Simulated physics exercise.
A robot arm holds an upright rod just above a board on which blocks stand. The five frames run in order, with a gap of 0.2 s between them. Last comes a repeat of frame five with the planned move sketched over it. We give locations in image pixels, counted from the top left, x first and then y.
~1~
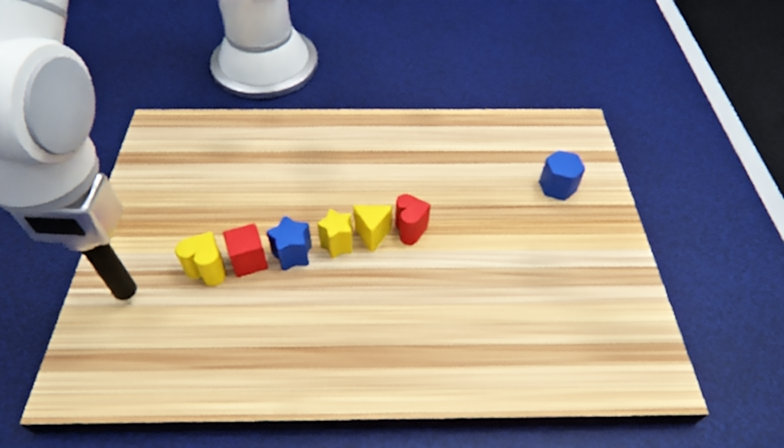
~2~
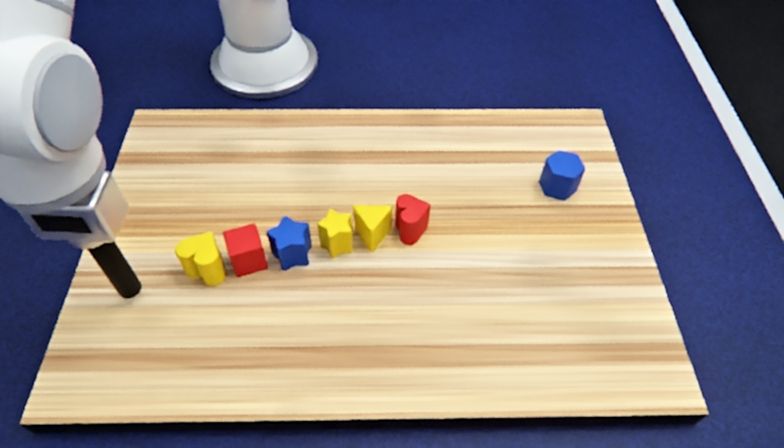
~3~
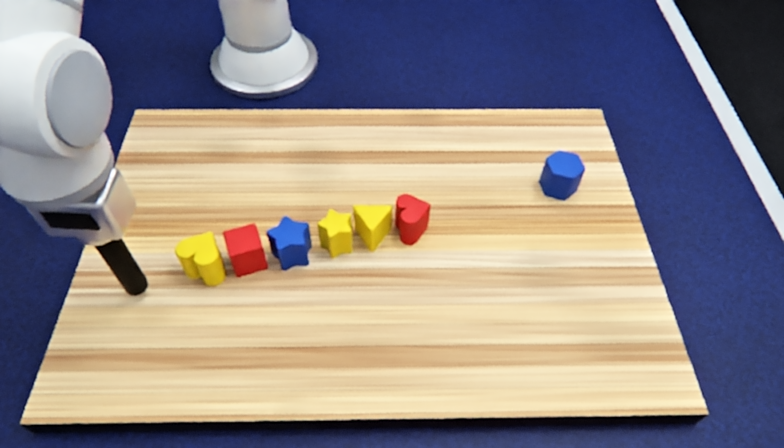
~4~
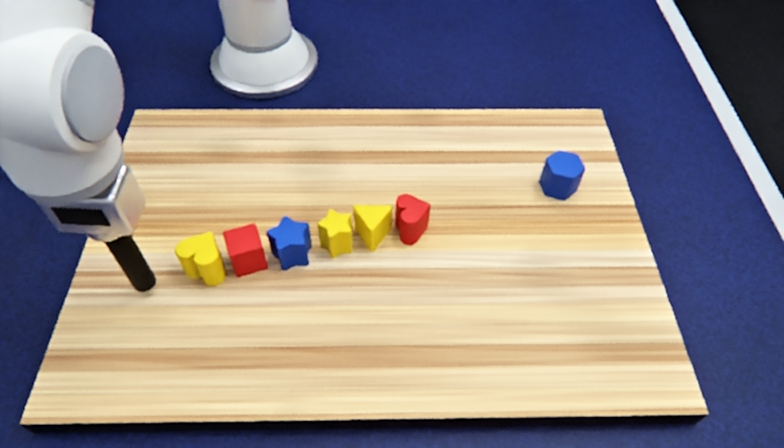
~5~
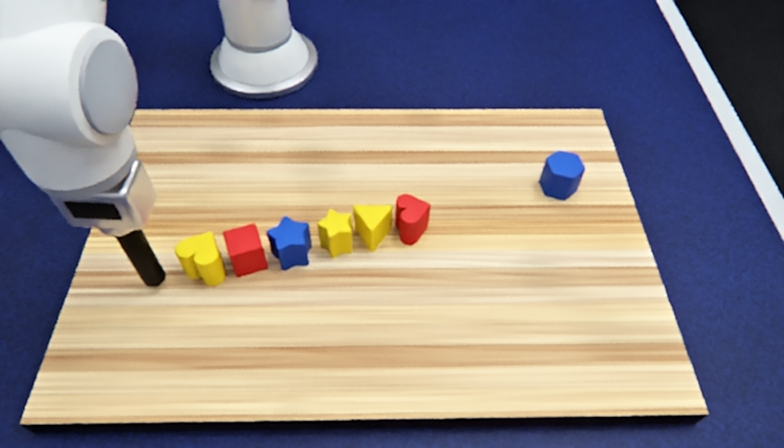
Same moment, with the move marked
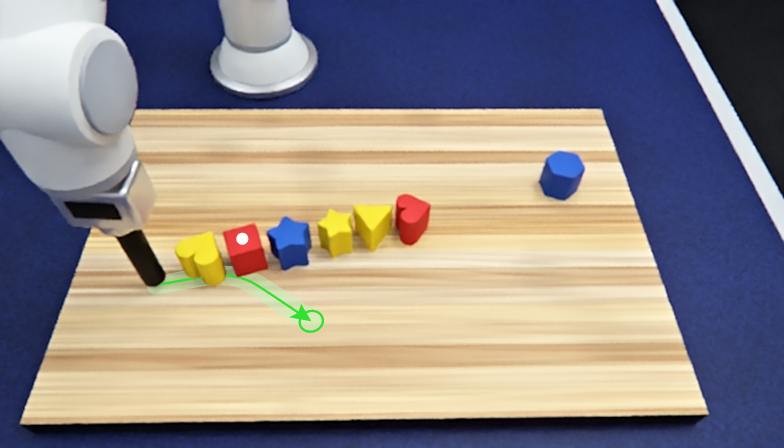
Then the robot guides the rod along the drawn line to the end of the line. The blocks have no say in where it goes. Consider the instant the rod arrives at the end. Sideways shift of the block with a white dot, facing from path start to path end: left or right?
So, looking from the first point of the path to the last, the block with a white dot moves leftwards.
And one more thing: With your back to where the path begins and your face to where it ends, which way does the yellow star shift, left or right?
The yellow star goes left.
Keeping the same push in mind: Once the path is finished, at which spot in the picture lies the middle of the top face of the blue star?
I predict (321, 224).
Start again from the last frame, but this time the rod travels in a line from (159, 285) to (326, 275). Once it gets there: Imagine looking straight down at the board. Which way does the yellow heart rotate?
It twists anticlockwise.
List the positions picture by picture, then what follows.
Rod's lower end at (126, 291); yellow heart at (198, 248); red square at (242, 239); blue star at (288, 232); yellow star at (336, 222); yellow triangular piece at (372, 213), in the first frame.
Rod at (131, 289); blocks still, in the second frame.
Rod at (137, 286); blocks still, in the third frame.
Rod at (145, 283); blocks still, in the fourth frame.
Rod at (155, 278); yellow heart at (198, 248); red square at (242, 239); blue star at (288, 232); yellow star at (336, 222); yellow triangular piece at (372, 213), in the fifth frame.
Drawn move, from (159, 285) through (217, 275) and (267, 292) to (311, 321); the dot is on the red square.
On the path given first. One third of the way, rod at (215, 269); yellow heart at (239, 238); red square at (272, 227); blue star at (309, 227), turned 20° clockwise; yellow star at (347, 219); yellow triangular piece at (376, 213).
Two thirds of the way, rod at (265, 285); yellow heart at (252, 236); red square at (284, 225); blue star at (321, 224), turned 20° clockwise; yellow star at (356, 214); yellow triangular piece at (383, 209), turned 25° clockwise.
At the end, rod at (310, 315); yellow heart at (252, 236); red square at (284, 225); blue star at (321, 224), turned 20° clockwise; yellow star at (356, 214); yellow triangular piece at (383, 209), turned 25° clockwise.
